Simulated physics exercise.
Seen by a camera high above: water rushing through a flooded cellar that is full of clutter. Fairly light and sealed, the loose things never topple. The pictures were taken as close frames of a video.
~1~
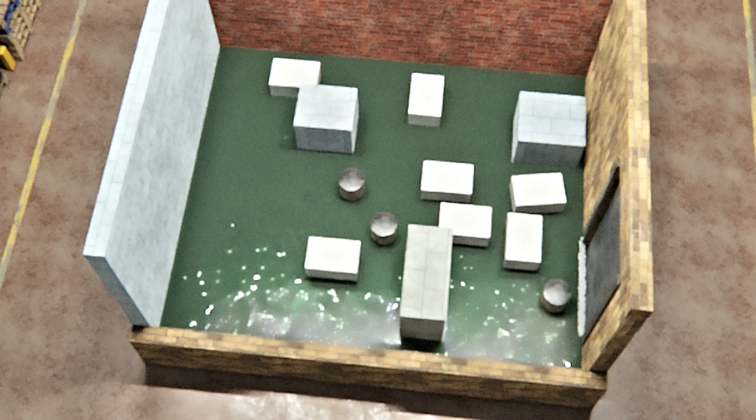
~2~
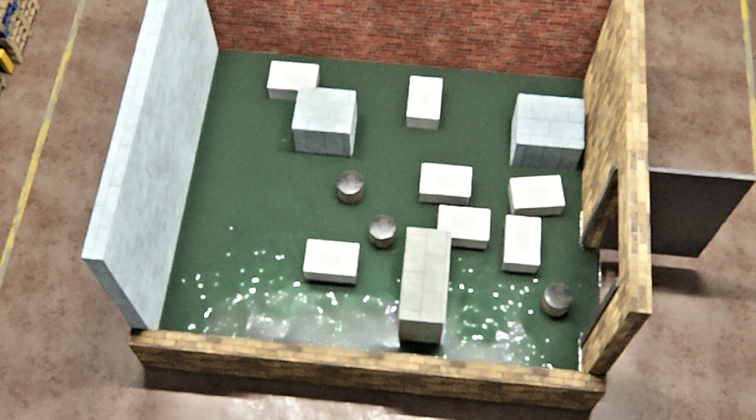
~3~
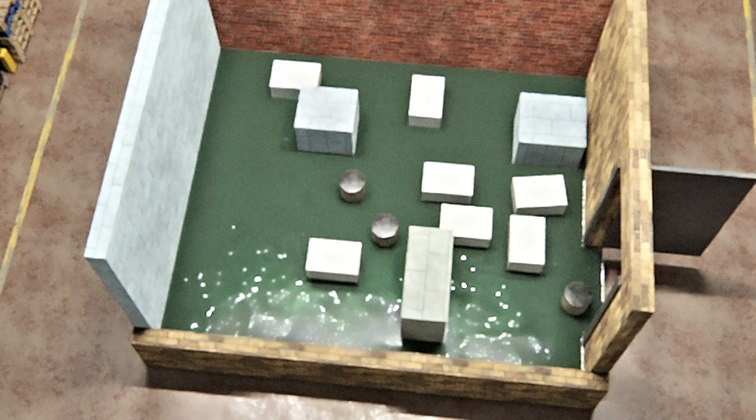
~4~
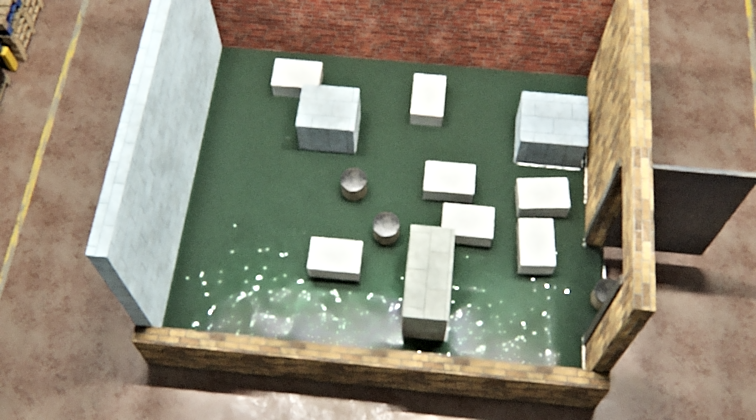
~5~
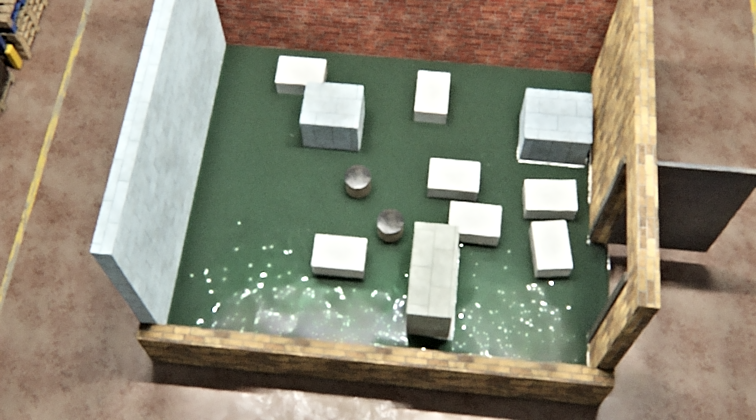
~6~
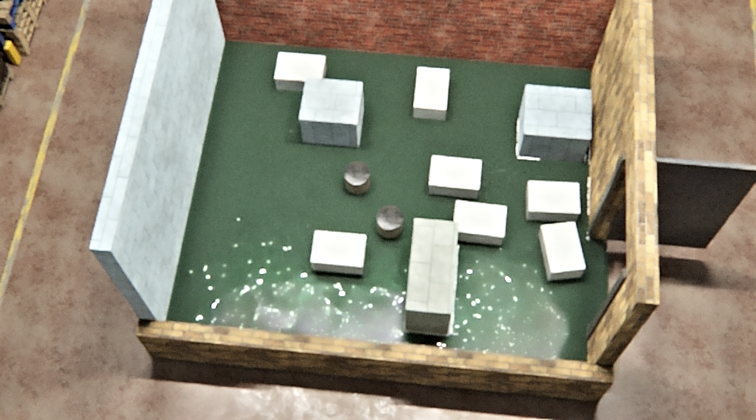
A dark panel in the right wall swings outward over the flooded, cluttered enclosure, then a small round drum drifts right and out through the opening, while a couple of white crates near it shift slightly to the right.
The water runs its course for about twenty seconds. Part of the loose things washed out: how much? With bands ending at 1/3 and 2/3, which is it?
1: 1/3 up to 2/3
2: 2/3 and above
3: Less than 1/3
2.
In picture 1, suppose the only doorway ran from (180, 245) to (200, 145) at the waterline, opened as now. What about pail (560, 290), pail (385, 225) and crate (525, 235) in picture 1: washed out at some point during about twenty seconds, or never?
First one never exits, second exits, third never exits.
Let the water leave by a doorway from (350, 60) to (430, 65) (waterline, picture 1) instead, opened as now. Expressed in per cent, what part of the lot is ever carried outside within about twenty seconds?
It works out at some 60 per cent of the things.
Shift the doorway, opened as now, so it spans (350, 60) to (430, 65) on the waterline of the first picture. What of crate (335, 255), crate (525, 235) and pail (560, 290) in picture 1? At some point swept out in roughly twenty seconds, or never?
Retained, retained and retained.
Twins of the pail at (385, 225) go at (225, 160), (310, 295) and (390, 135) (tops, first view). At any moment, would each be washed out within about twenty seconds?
First doesn't escape, second doesn't escape, third escapes.
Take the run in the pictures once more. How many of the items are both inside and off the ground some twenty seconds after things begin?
That number is 2.
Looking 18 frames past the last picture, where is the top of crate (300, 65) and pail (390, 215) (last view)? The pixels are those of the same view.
(342, 70) and (562, 295), give or take.
A moment on, 2 of 10 are out; 8 afloat.
Next, 5 of 10 are out; 5 afloat.
Later, 7 of 10 are out; 3 afloat.
In the end, 8 of 10 are out; 2 afloat.
